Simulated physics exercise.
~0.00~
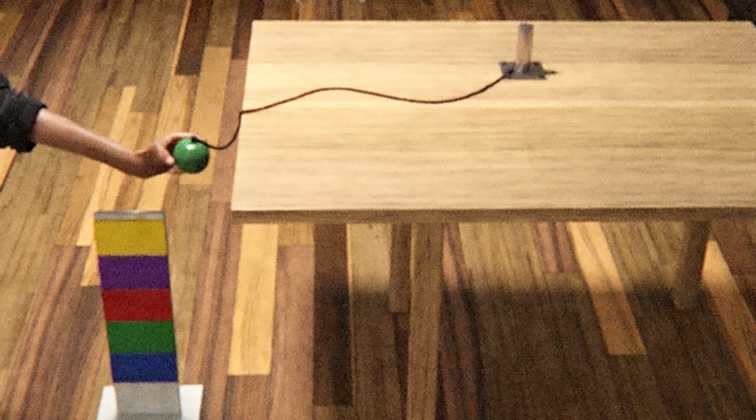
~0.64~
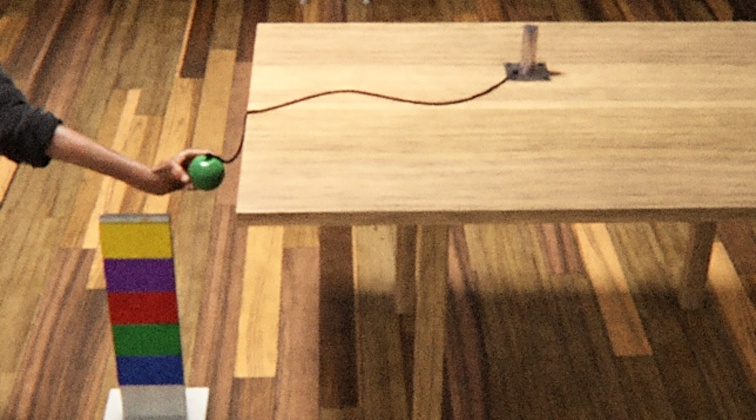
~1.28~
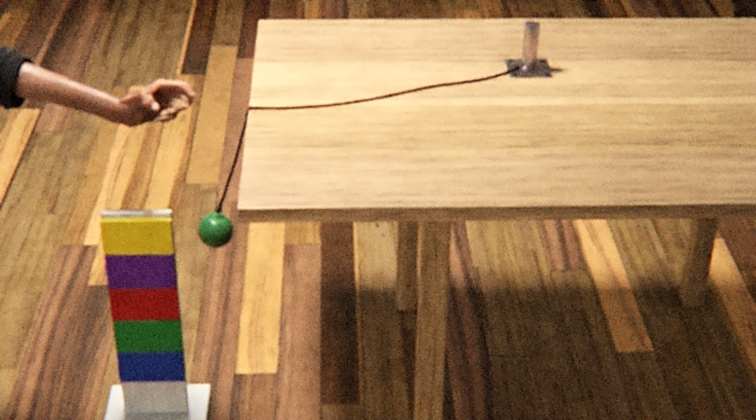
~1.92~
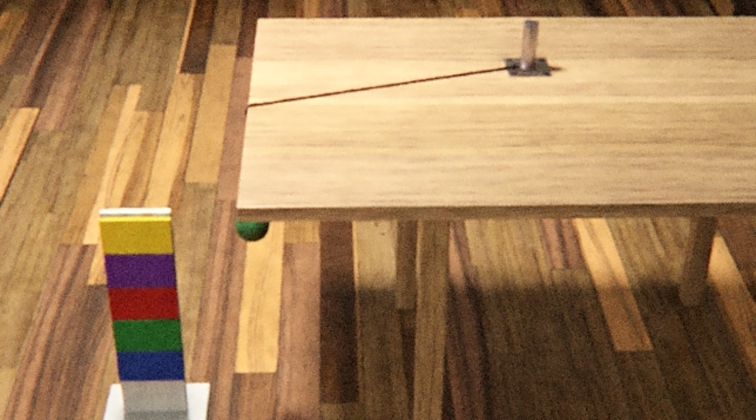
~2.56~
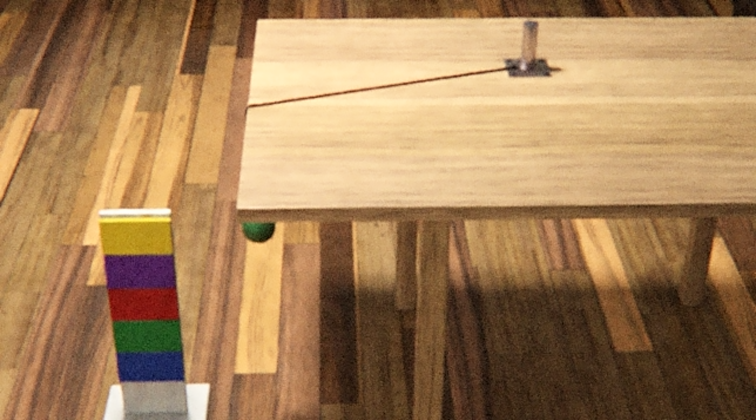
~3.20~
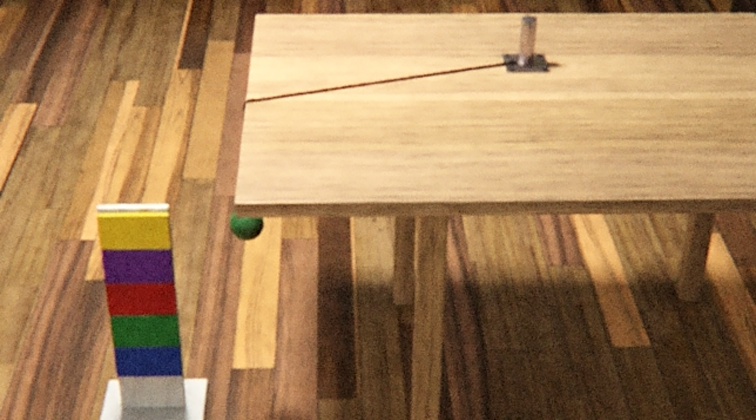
A green apple, released by a hand, swings under the table edge, hanging level with yellow.
